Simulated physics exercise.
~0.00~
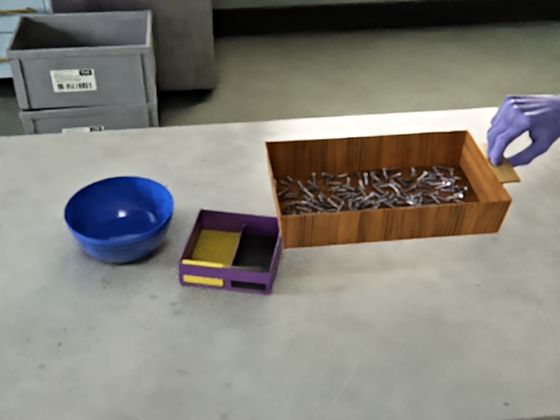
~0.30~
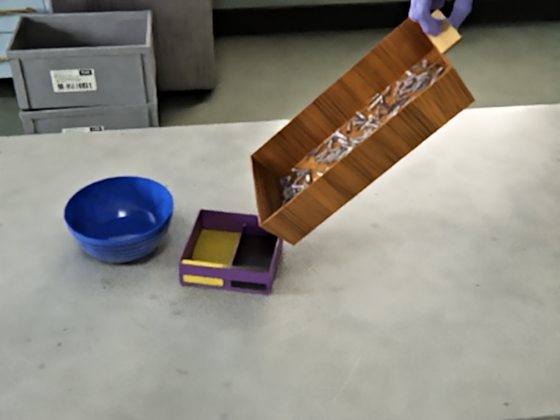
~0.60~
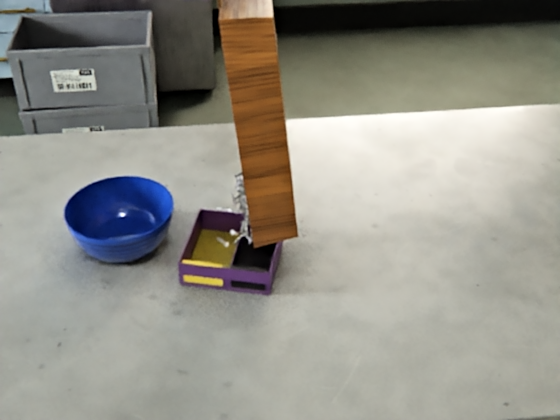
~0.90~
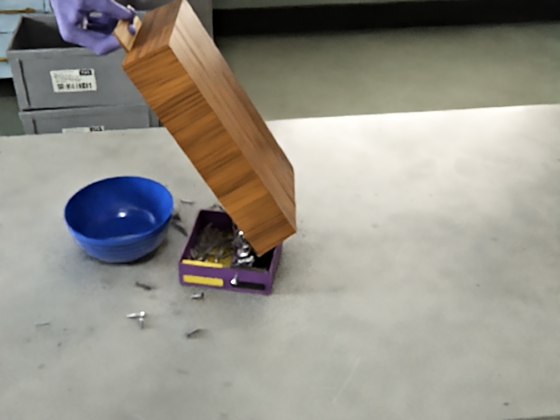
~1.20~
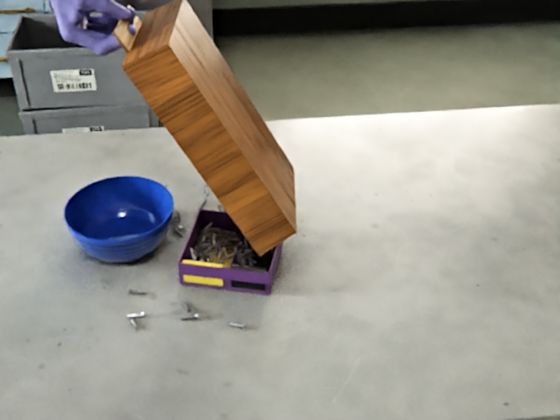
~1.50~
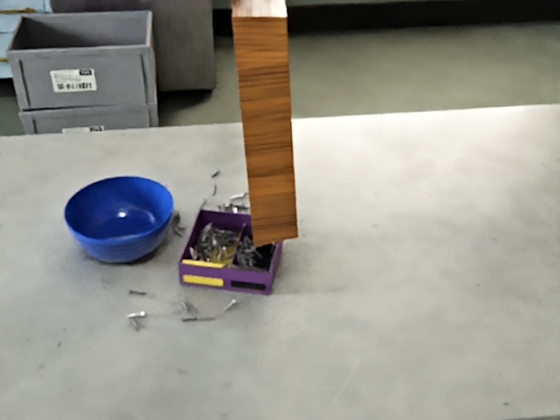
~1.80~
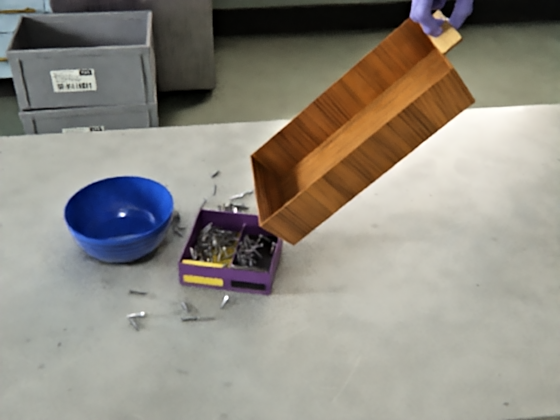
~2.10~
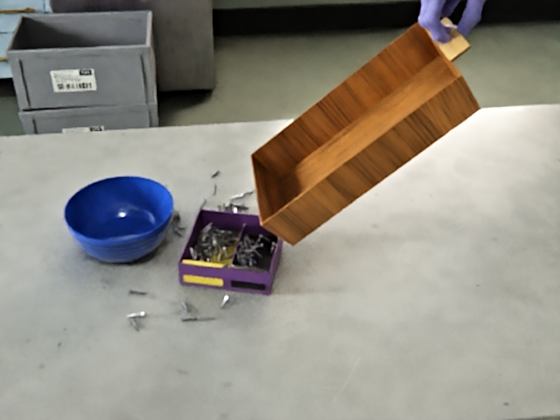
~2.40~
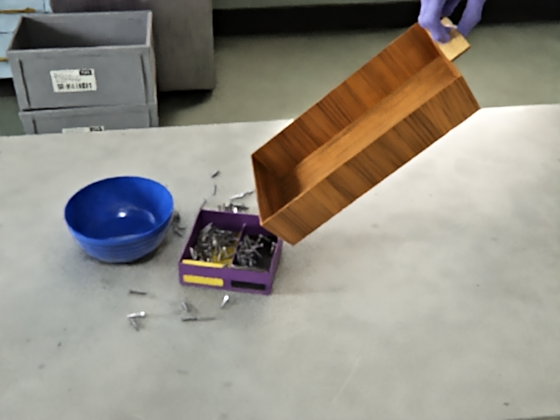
The clip opens on a pale table with a blue bowl, a small purple tin with yellow and black sections, and a wooden tray of steel screws held by a purple-gloved hand. The hand lifts the tray's right end, tipping it leftward over the tin. As it swings past upright, screws pour into both sections, while others scatter onto the table around the tin. The tray pauses steeply overturned, then swings back to the right, empty. It comes to rest still slanted above the tin, with screws in both sections, strays on the table, and the bowl empty.
